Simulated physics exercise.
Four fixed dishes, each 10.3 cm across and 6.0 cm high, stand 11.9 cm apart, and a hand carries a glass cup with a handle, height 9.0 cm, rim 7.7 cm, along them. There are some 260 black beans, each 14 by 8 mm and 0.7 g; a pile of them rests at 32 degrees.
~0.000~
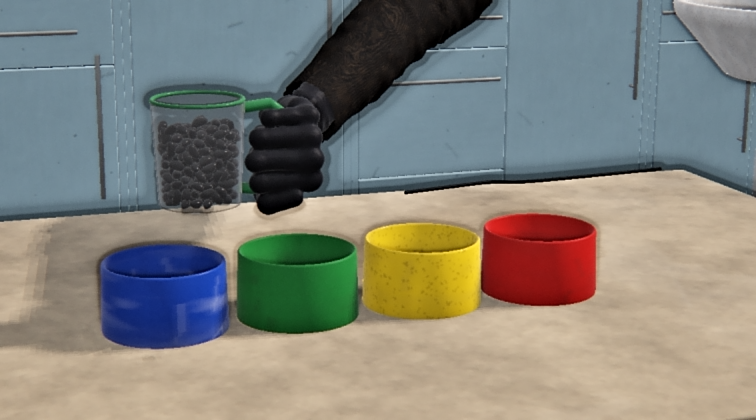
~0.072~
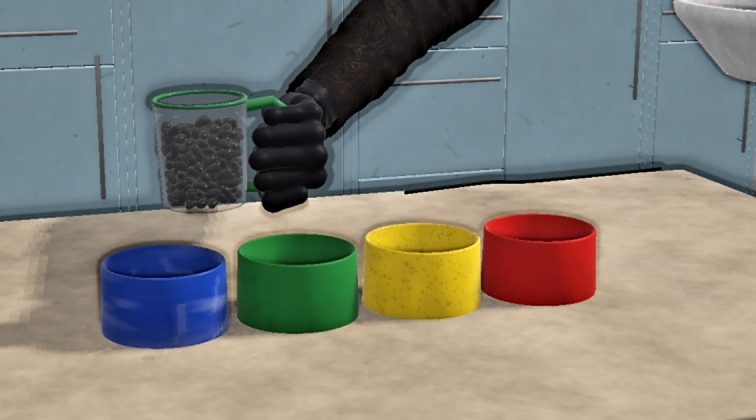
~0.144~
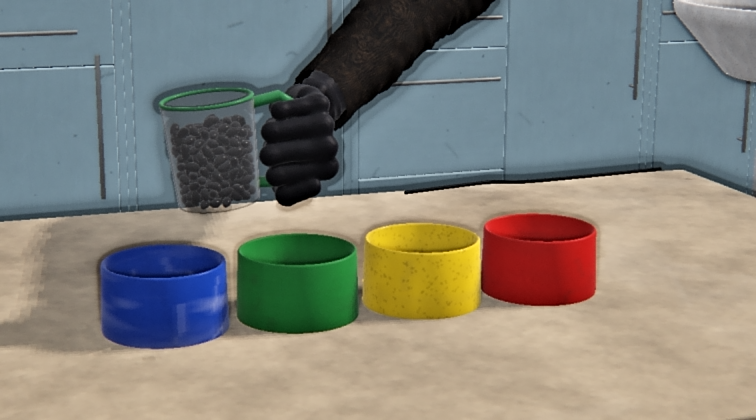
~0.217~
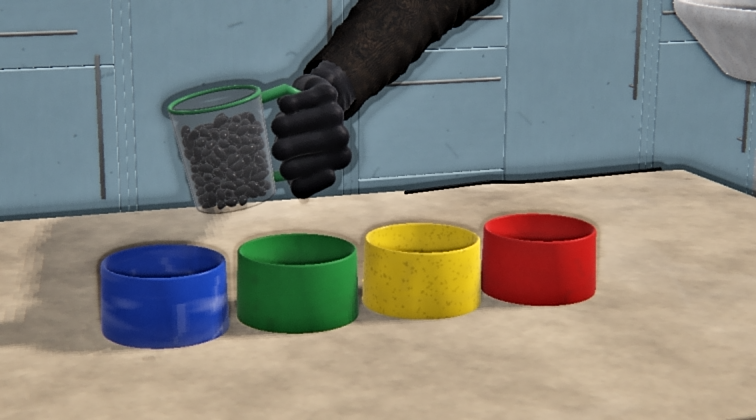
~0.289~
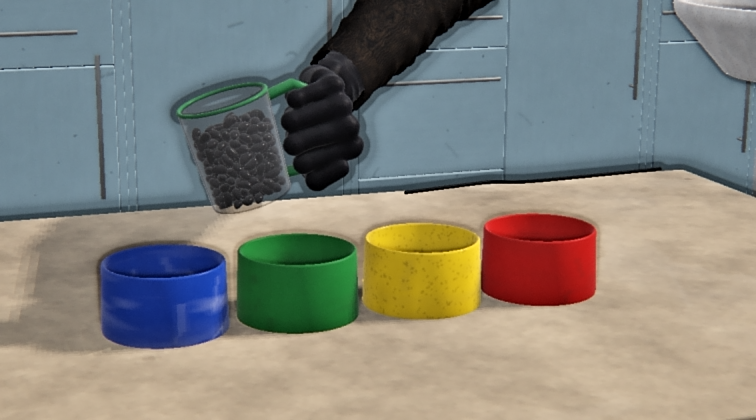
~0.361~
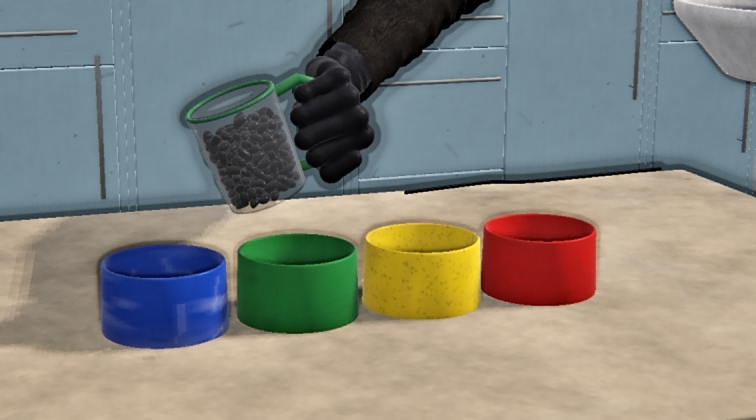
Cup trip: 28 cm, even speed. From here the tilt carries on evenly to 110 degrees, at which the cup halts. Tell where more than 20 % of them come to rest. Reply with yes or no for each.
Red dish: No, blue dish: No, green dish: No, yellow dish: Yes, counter: No.
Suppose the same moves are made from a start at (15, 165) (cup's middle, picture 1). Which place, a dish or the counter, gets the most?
Green.
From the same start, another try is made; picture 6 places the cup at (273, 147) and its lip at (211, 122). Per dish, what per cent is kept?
Final shares - red 0 %, blue 0 %, green 0 %, yellow 100 %.
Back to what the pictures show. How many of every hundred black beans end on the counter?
About 5 percent.
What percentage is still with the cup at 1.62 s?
Somewhere close to 80 percent.
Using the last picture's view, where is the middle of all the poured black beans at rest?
(422, 277) or so.
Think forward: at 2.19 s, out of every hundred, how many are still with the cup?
About 15 percent.
After 1.12 s, tilt 74 degrees; cup holds 100 %.
Then, at 1.62 s, tilt 109 degrees; cup holds 80 %, yellow 10 %.
After 2.19 s, tilt 110 degrees; cup holds 15 %, yellow 80 %.
By 3.3 s all is still; red 0 %, blue 0 %, green 0 %, yellow 95 %, counter 5 %.
